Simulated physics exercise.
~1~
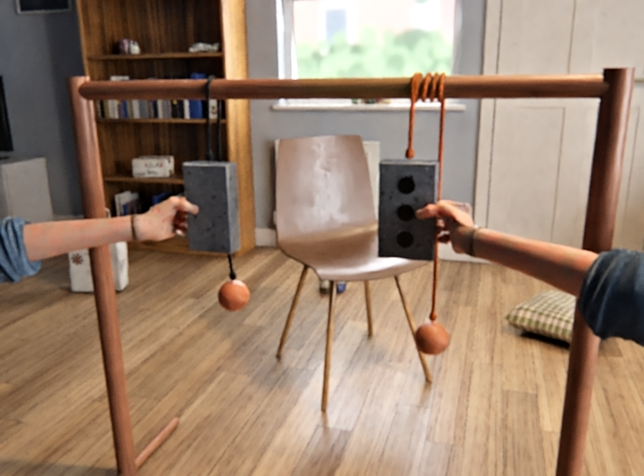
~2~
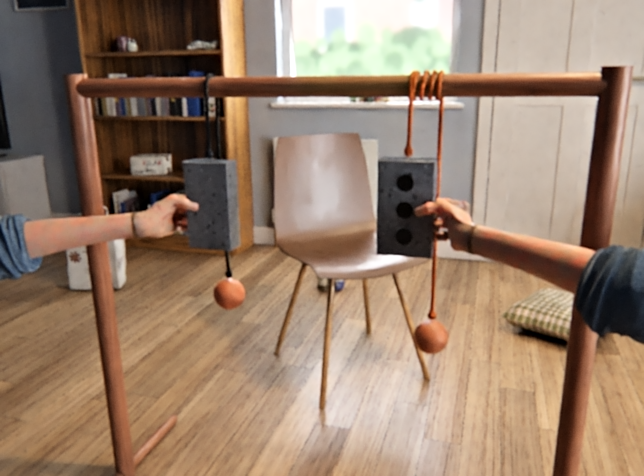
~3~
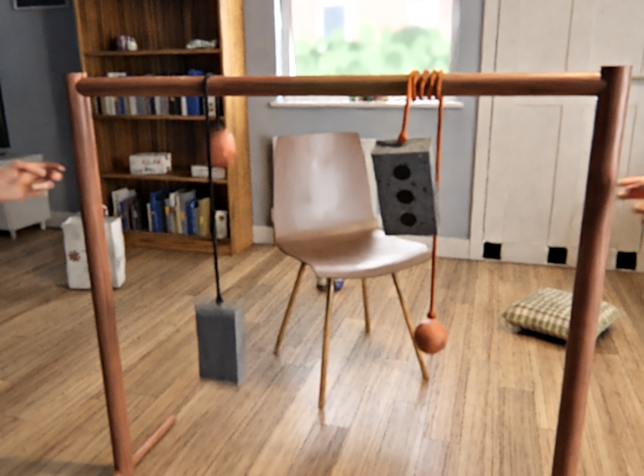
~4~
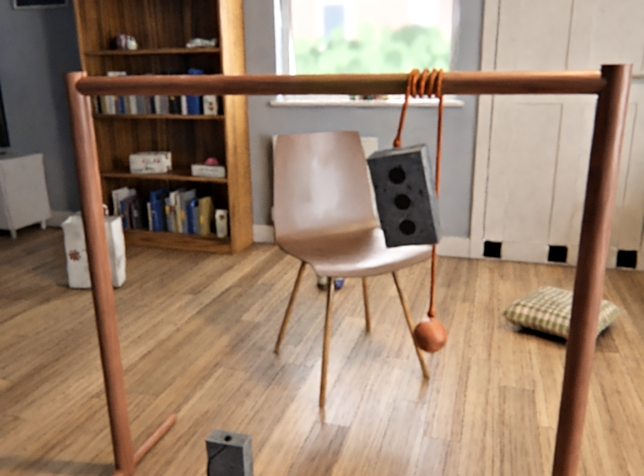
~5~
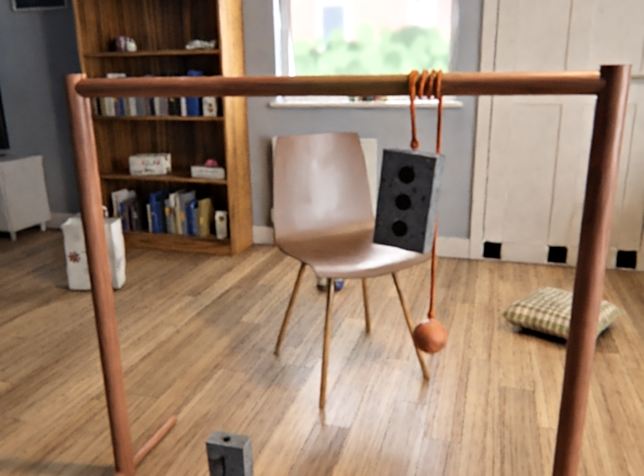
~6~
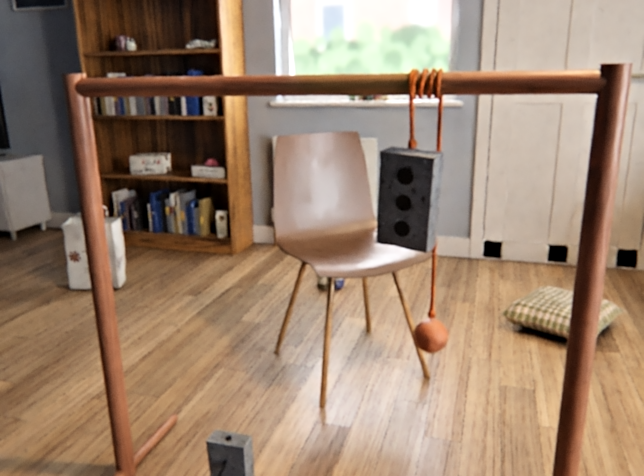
Two hands held up grey blocks tied by cords to small orange balls over a wooden rail, then let go; the left block dropped to the floor, pulling its ball up, while the right one tilted and swung slightly but stayed hanging.
